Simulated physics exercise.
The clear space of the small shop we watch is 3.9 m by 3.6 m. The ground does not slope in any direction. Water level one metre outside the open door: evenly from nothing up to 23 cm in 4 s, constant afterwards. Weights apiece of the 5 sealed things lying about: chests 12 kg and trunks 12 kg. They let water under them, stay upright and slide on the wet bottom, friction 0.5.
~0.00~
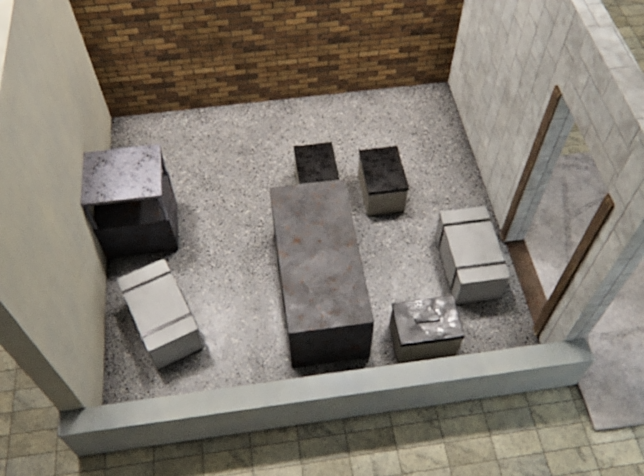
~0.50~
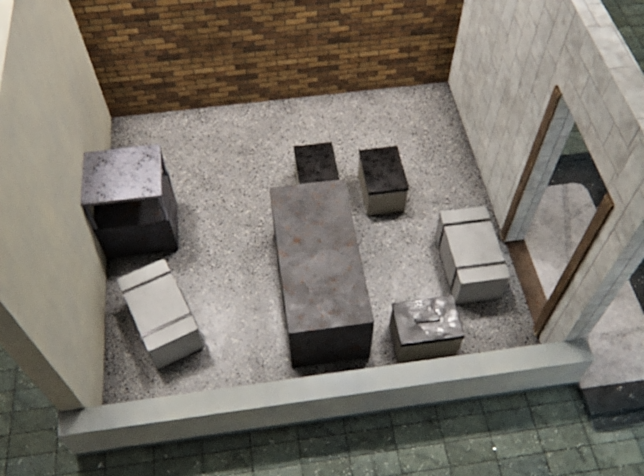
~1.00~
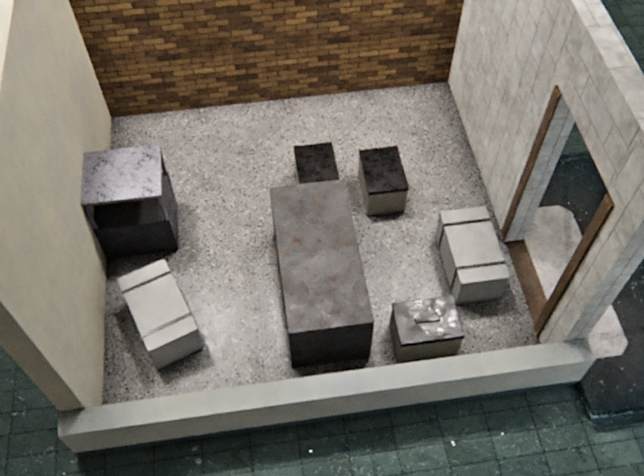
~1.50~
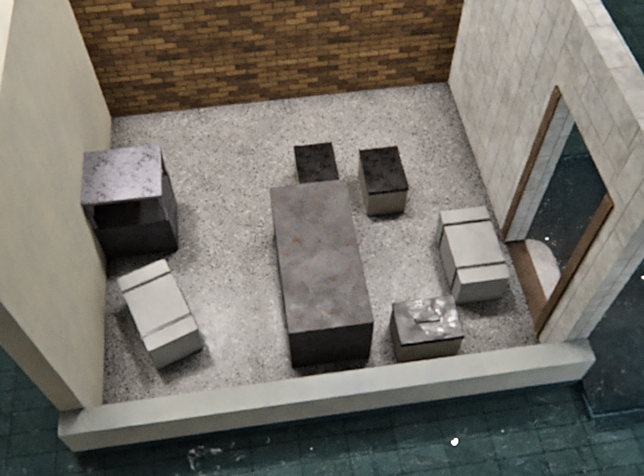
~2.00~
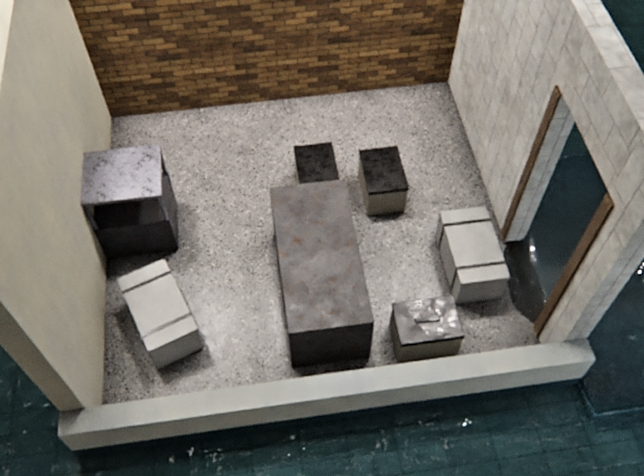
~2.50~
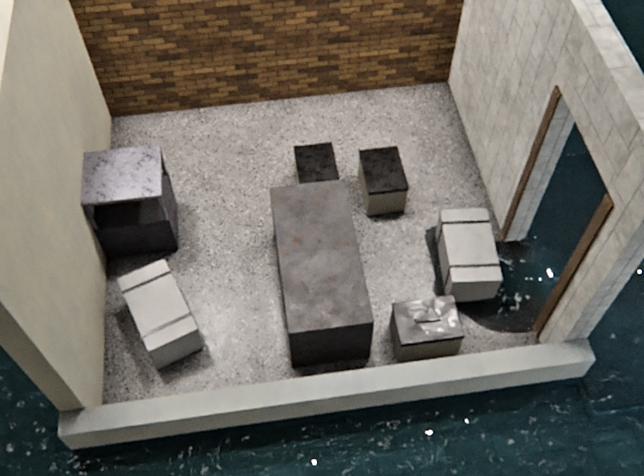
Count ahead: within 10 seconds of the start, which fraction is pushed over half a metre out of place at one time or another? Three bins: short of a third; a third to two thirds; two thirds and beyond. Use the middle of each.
Bin: A third to two thirds.
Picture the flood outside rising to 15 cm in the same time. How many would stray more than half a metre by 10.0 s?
In that case the number is 2.
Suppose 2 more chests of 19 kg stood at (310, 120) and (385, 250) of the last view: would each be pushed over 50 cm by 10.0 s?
Order as asked: Farther and farther.
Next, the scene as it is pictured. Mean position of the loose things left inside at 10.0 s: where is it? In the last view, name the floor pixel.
Centred roughly on (297, 230).
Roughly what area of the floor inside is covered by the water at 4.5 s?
About 4.5 m2 is covered.
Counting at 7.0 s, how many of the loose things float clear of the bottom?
It comes to 3 of them.
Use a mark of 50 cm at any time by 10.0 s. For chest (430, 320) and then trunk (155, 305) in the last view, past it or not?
In turn: Below the mark, below the mark.
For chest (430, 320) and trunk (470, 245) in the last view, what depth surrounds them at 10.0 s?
First roughly 14 cm, second roughly 8 cm.
After 3.5 s 1 of 5 are over 50 cm from their spots; 0 afloat.
After 4.5 s 1 of 5 are over 50 cm from their spots; 2 afloat.
After 7.0 s 2 of 5 are over 50 cm from their spots; 3 afloat.
After 10.0 s 2 of 5 are over 50 cm from their spots, and 2 have been at some point; 4 afloat.
